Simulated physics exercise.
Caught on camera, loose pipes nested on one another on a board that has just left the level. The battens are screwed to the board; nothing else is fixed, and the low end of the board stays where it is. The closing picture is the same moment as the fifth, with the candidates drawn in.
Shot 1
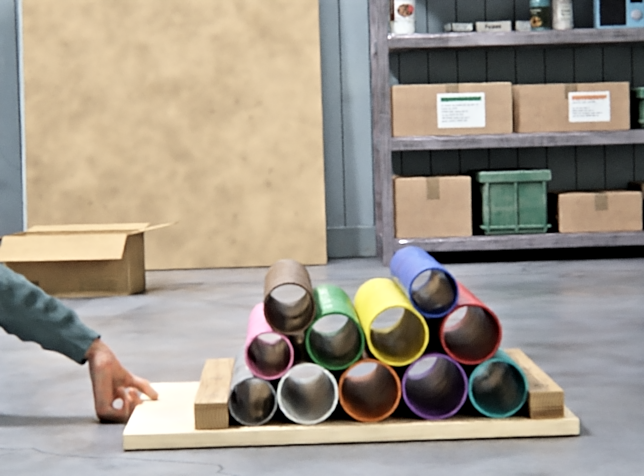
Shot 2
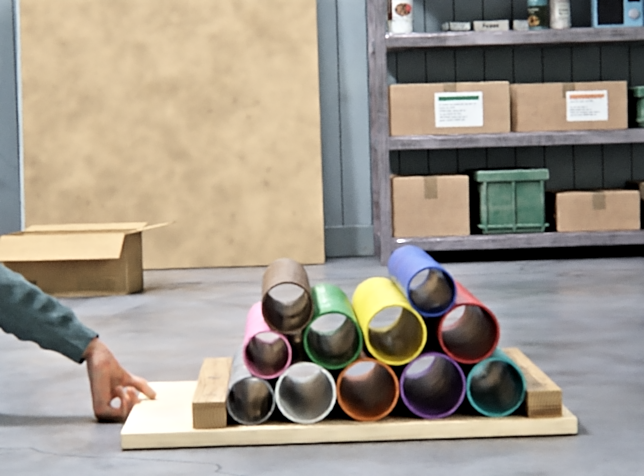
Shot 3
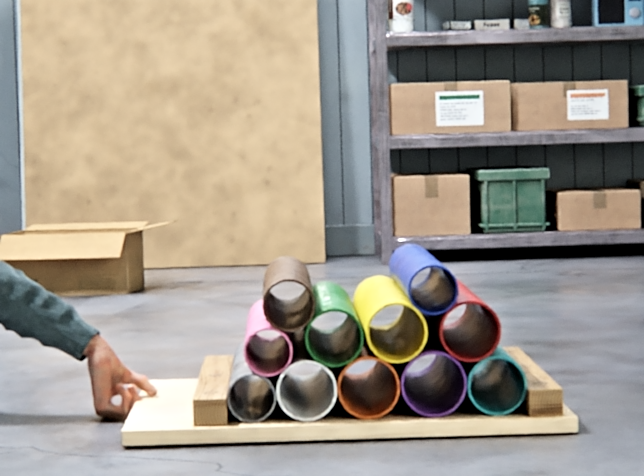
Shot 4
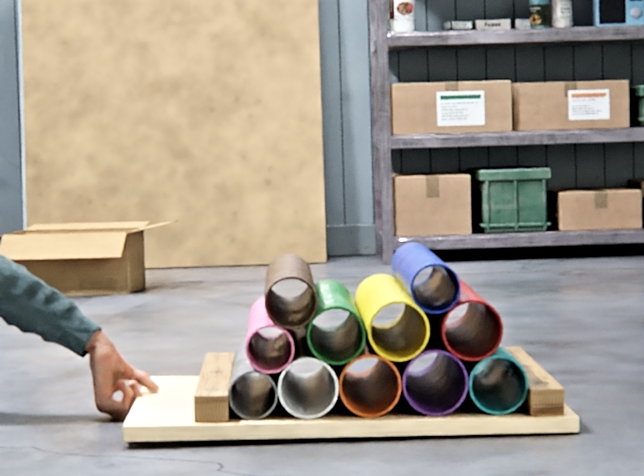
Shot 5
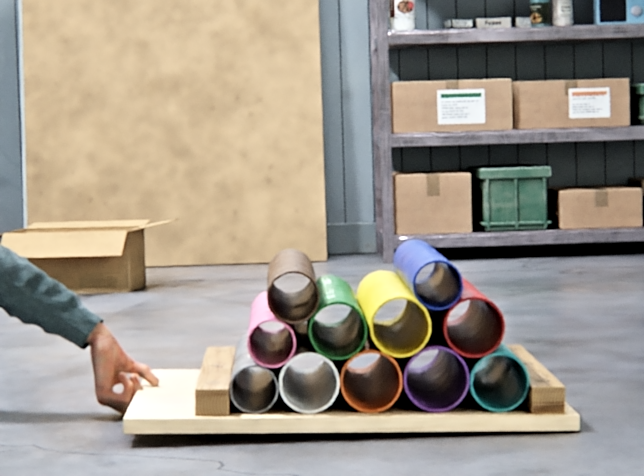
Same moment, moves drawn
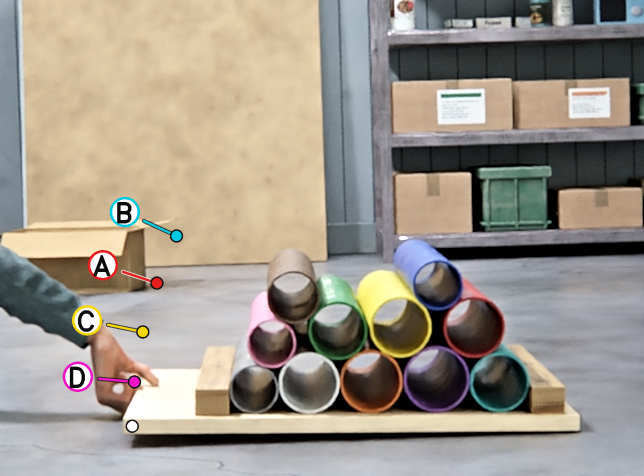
A hand at the left gripped the end of a wooden board stacked with colourful pipes between two wooden blocks, then raised that end slightly, and the pipes stayed nested together in their pile.
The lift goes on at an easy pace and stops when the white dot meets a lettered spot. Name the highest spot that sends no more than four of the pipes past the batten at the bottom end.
No higher than B.
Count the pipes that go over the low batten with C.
At C the number is none.
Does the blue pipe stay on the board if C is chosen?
The blue pipe: Yes.
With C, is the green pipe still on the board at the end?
Yes, with C.
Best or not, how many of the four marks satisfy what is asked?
Four of them.
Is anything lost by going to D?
At D: No.
On the marked copy, A at (157, 283); B at (177, 236); C at (143, 332); D at (135, 382); the white dot at (132, 426).
With B. Early on, board at 16°.
Further on, board at 27°.
At the end, board at 27°, two over the low batten (red, blue).
As for the rest, A none over the low batten; C none over the low batten; D none over the low batten.
